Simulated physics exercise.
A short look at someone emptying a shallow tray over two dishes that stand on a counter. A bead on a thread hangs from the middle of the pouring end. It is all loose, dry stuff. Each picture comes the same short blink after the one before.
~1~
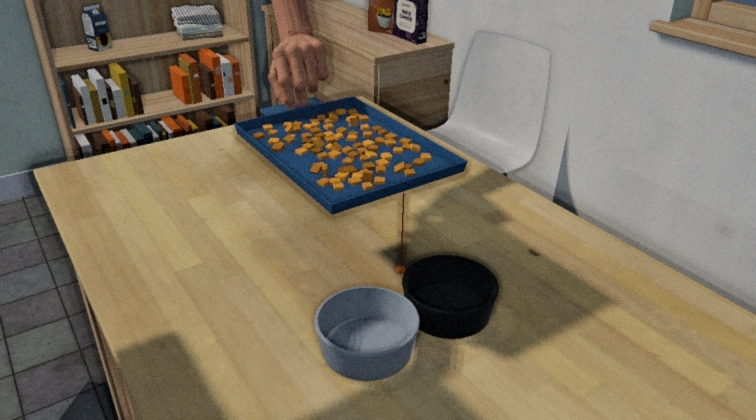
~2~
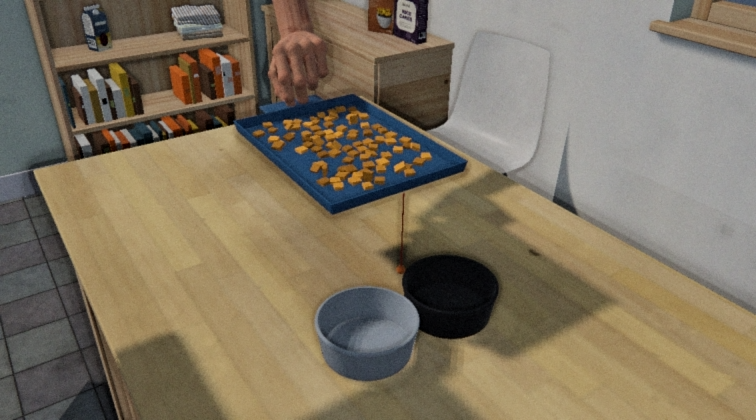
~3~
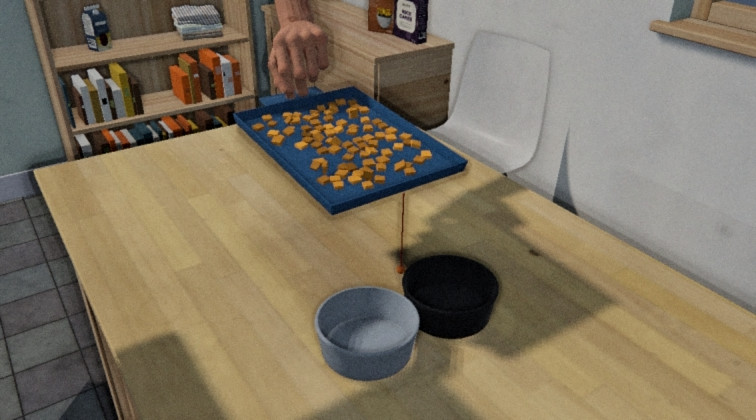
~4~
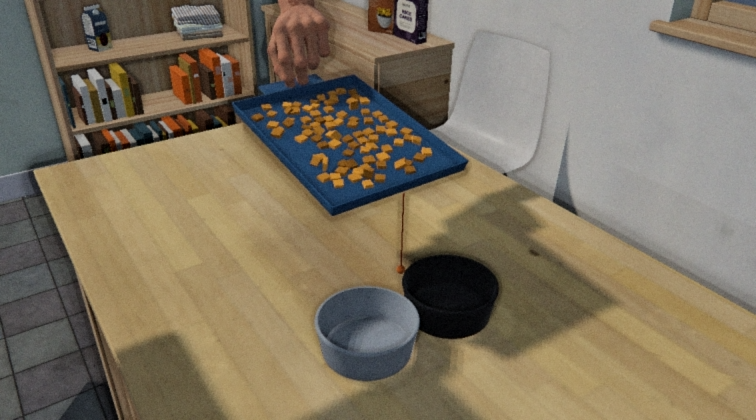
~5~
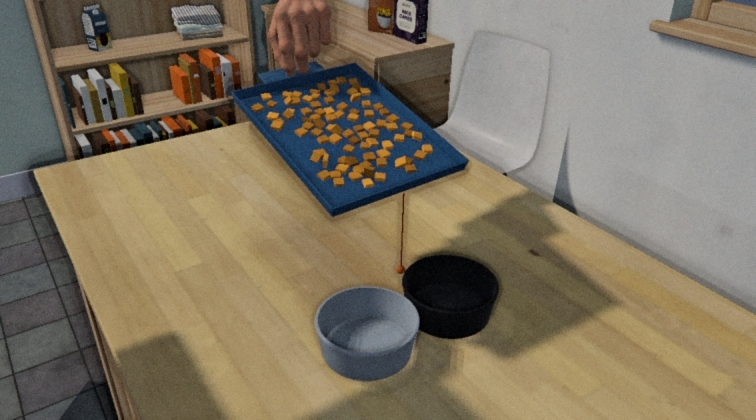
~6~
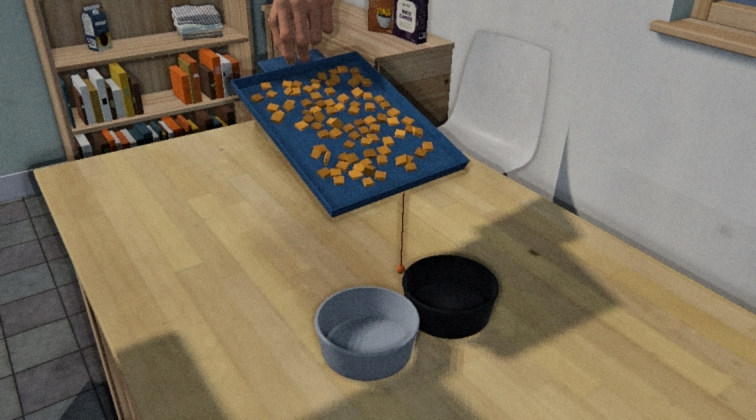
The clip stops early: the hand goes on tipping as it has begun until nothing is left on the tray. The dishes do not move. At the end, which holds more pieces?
The left dish gets more.
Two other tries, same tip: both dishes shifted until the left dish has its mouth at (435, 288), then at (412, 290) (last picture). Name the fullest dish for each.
In turn: The dish on the left; the left one.
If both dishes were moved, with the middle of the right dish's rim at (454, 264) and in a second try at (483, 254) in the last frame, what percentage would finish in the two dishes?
The first gives 60 %, the second 40 %.
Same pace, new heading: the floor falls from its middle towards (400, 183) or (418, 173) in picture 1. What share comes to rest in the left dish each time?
Near 30 % and 0 %.
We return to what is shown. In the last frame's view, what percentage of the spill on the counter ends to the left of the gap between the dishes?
About 20 per cent.
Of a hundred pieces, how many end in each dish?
About: Left dish 60, right dish 20 per cent.
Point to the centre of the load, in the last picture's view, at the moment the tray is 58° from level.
Around (375, 161).
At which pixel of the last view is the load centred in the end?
Close to (393, 343).
Shortly afterwards, tray tipped steeply; the whole lot on the tray.
Next, tray tipped right over; all but a few on the tray; a little in the left dish; only a few in the right dish; only a few outside both.
Some moments later, tray tipped past a quarter turn; near two thirds in the left dish; near a quarter in the right dish; a little outside both.
In the end, tray tipped past a quarter turn; near two thirds in the left dish; near a quarter in the right dish; a little outside both.
